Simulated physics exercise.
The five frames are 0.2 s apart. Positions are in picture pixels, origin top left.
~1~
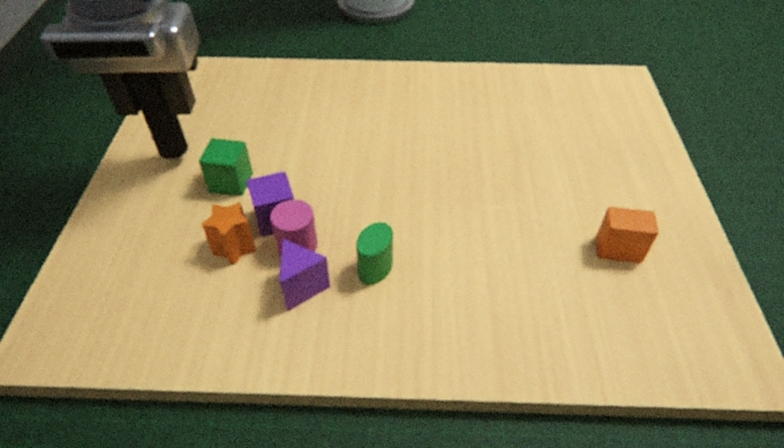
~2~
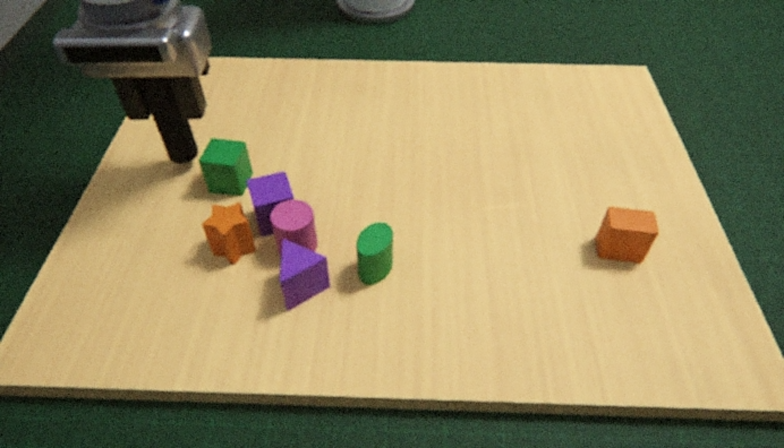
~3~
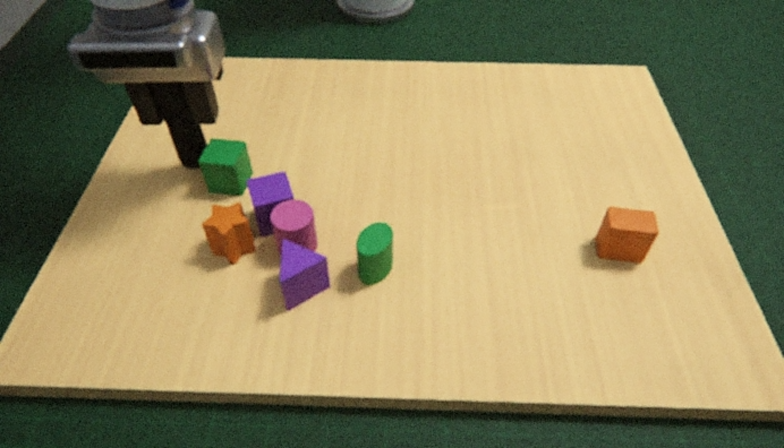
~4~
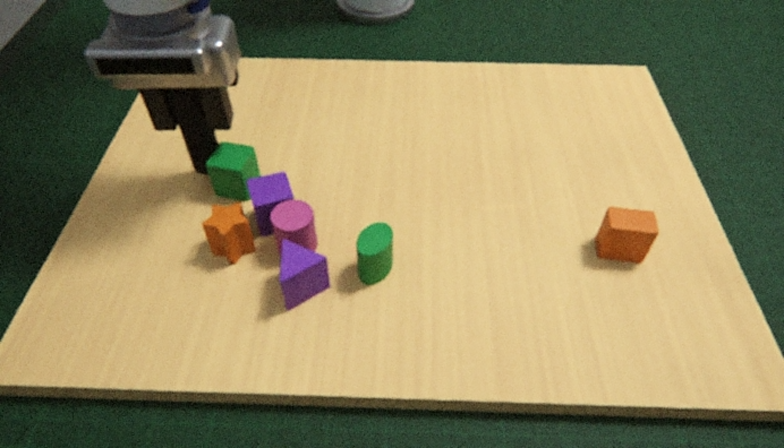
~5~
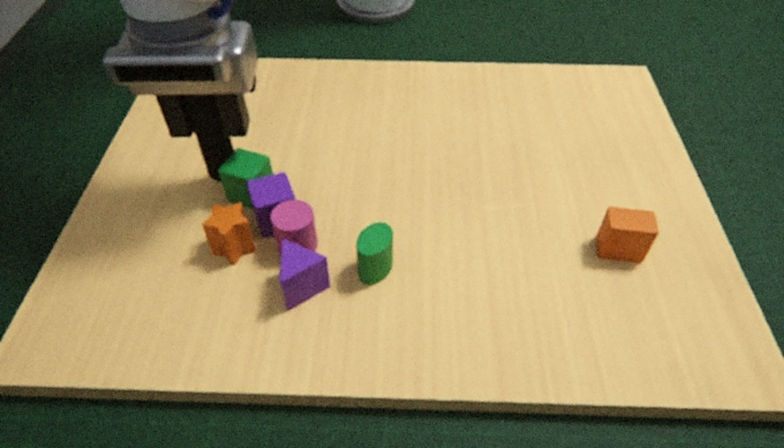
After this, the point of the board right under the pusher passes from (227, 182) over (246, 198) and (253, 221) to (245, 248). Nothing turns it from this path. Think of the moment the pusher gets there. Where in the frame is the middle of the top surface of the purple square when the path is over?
The spot you're after is about (313, 231) in the image.
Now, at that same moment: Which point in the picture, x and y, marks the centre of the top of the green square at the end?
Answer: (273, 223).
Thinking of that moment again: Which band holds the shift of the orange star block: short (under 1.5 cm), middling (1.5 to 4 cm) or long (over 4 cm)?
The block winds up 1.5 to 4 cm from where it is now.
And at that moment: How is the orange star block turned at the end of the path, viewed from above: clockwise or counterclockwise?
From above, it turns clockwise.
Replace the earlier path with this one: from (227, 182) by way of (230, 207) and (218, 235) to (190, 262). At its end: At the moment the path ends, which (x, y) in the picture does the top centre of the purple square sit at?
Somewhere near (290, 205).
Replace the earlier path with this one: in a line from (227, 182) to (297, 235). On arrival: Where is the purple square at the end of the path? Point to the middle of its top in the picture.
In the picture, it is at (339, 251).
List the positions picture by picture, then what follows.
In the first picture, pusher's lower end at (174, 150); orange star block at (225, 217); green square at (222, 151); purple square at (270, 188); pink circular block at (292, 214).
In the second picture, pusher at (184, 154); blocks still.
In the third picture, pusher at (196, 159); blocks still.
In the fourth picture, pusher at (209, 165); green square at (230, 155).
In the fifth picture, pusher at (224, 171); orange star block at (225, 217); green square at (244, 163); purple square at (270, 189); pink circular block at (292, 214).
What follows on the original path. One third of the way, pusher at (244, 188); green square at (261, 184), turned 20° clockwise; purple square at (285, 206), turned 25° anticlockwise; pink circular block at (311, 229).
Two thirds of the way, pusher at (251, 212); green square at (273, 206); purple square at (306, 223), turned 40° anticlockwise; pink circular block at (338, 245).
At the end, pusher at (242, 238); orange star block at (207, 238), turned 45° clockwise; green square at (273, 223); purple square at (313, 231), turned 60° anticlockwise; pink circular block at (352, 252).
